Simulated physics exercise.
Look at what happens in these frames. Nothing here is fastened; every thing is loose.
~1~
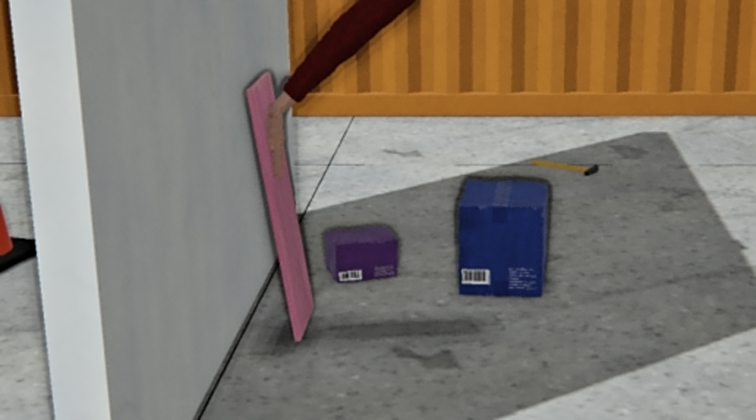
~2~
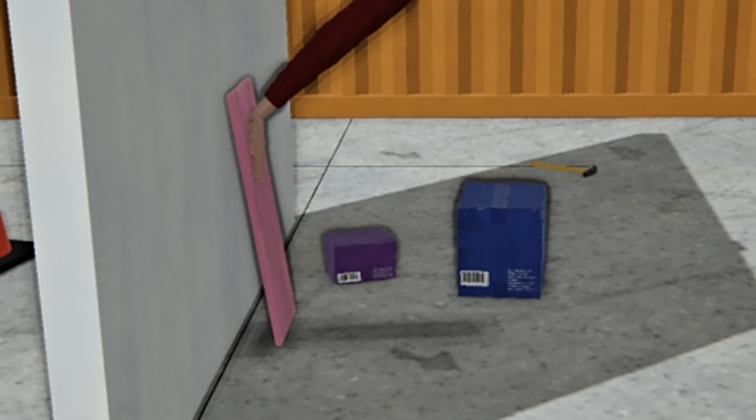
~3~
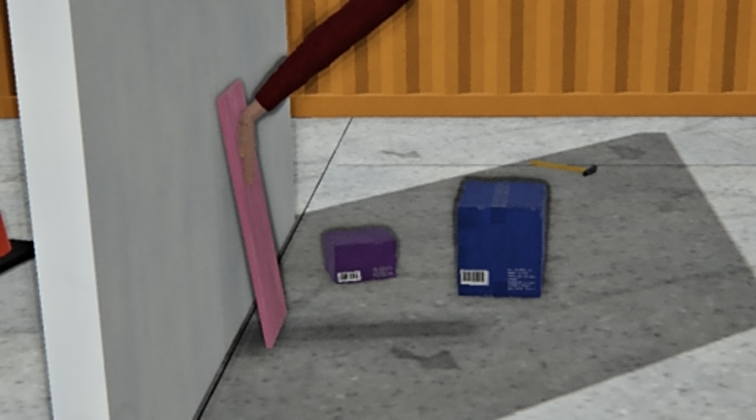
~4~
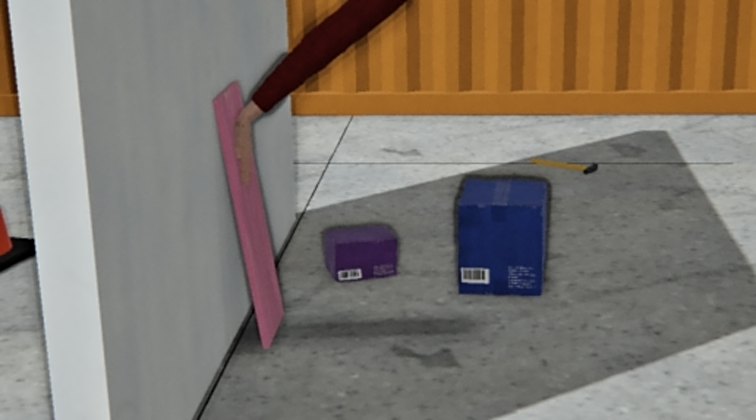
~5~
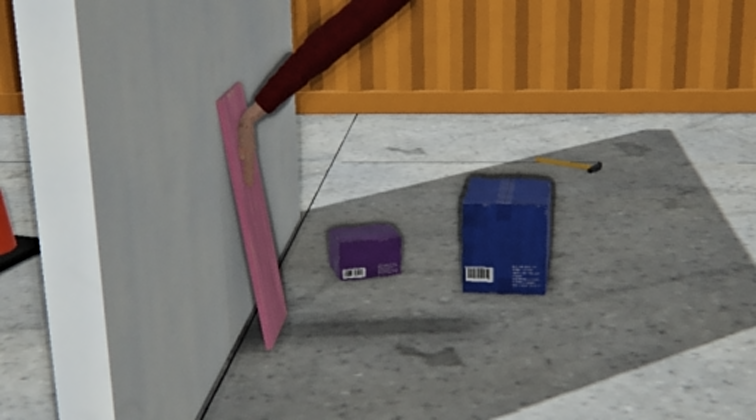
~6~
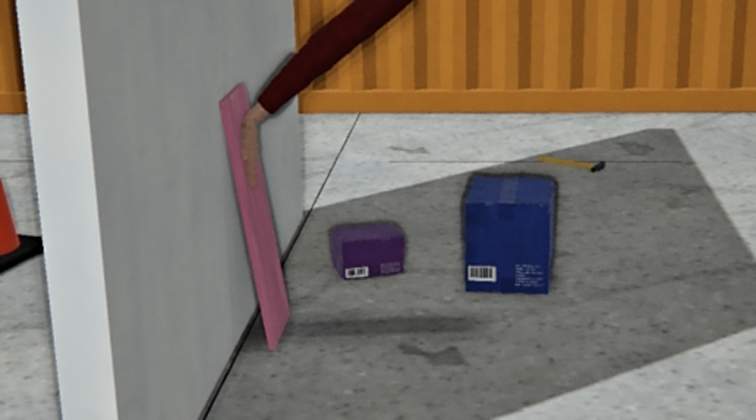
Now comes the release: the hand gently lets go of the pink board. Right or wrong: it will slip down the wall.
Wrong.
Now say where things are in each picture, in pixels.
The first frame shows not yet at the wall; pink board (282, 206); purple box (362, 254).
The second frame shows not yet at the wall; pink board (263, 211); purple box (360, 256).
The third frame shows not yet at the wall; pink board (254, 213); purple box (360, 255).
The fourth frame shows not yet at the wall; pink board (251, 214); purple box (361, 253).
The fifth frame shows leant on the wall, still held; pink board (254, 215); purple box (365, 252).
The sixth frame shows leant on the wall, still held; pink board (257, 216); purple box (368, 251).
Then, 0.50 s later than the last frame, all is still.
Then, 1.10 s later than the last frame, pink board resting near (257, 216).
When it is over, all 3 as before. End places, in pixels of the last picture, pink board near (257, 216). The board holds.
